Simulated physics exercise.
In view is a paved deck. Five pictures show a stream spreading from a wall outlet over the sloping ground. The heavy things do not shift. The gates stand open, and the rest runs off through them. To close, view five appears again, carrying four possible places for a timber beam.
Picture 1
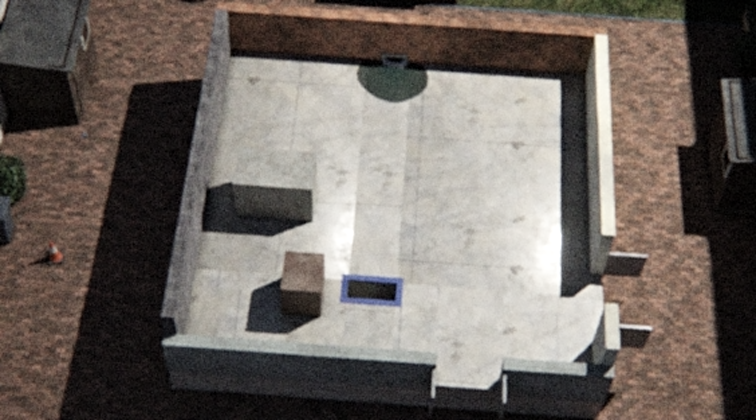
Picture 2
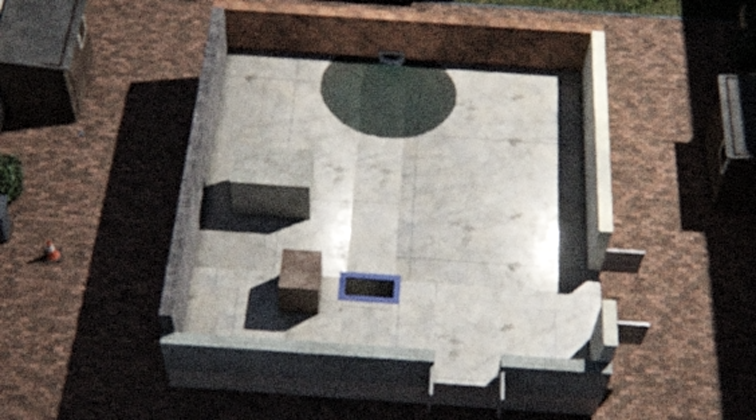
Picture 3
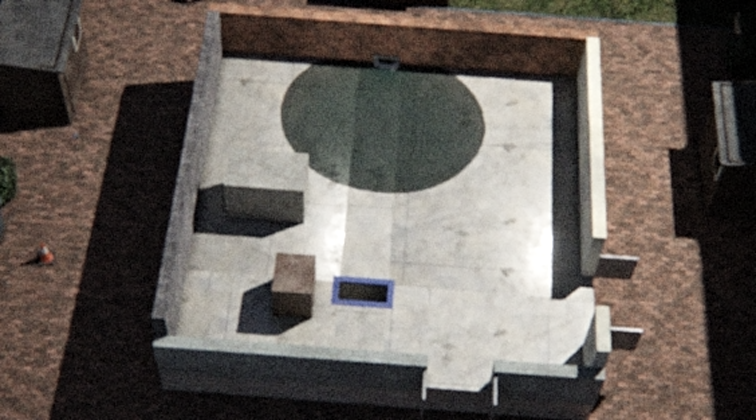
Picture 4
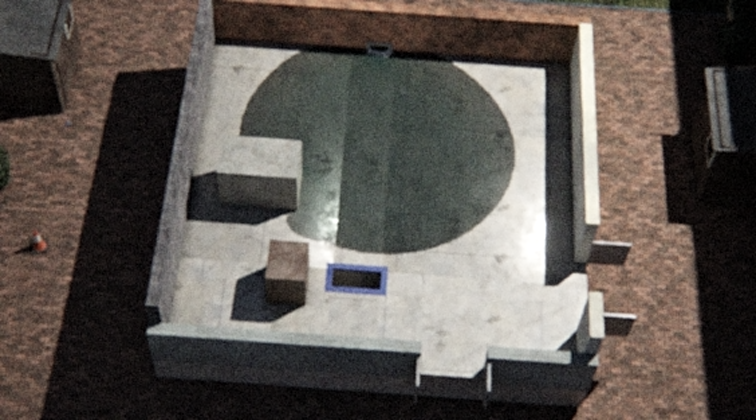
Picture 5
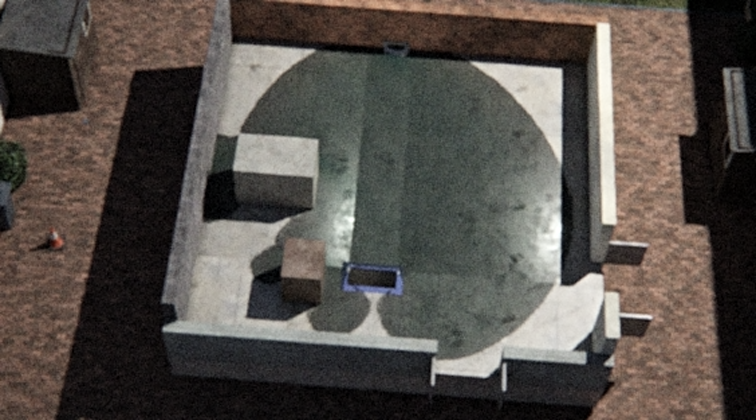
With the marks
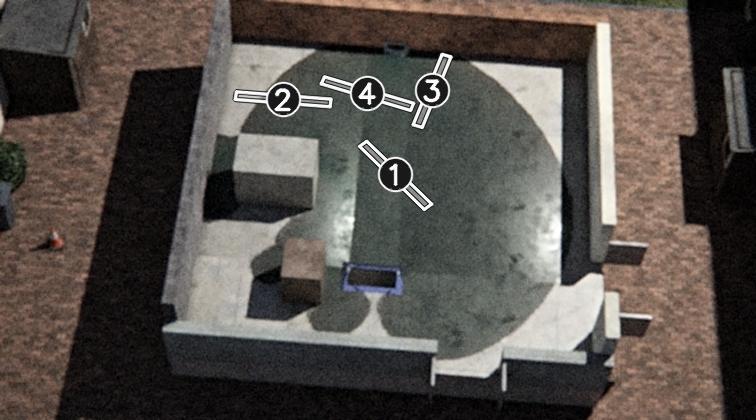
To begin with, a small dark patch of water lies by the outfall at the back wall of a pale, walled deck with two blocks on it. The water spreads outward in a widening round sheet, passing around the larger block, then surrounds much of the smaller one and reaches the blue-rimmed drain pit.
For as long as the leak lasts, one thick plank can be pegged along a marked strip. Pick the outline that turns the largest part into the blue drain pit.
I would pick place 3.
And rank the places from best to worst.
The order is 3, 2, 1, 4.
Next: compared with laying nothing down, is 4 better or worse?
Place 4 is worse.
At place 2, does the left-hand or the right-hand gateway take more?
The left gate.
On the marked copy, 1 from (363, 143) to (428, 206); 2 from (235, 95) to (330, 102); 3 from (417, 126) to (446, 55); 4 from (322, 80) to (412, 106).
Choosing 1, about 19 % of the stream runs into the blue drain pit, about 77 % out by the gates.
Choosing 2, about 30 % of the stream runs into the blue drain pit, about 65 % out by the gates.
Choosing 3, about 44 % of the stream runs into the blue drain pit, about 52 % out by the gates.
Choosing 4, about 14 % of the stream runs into the blue drain pit, about 82 % out by the gates.
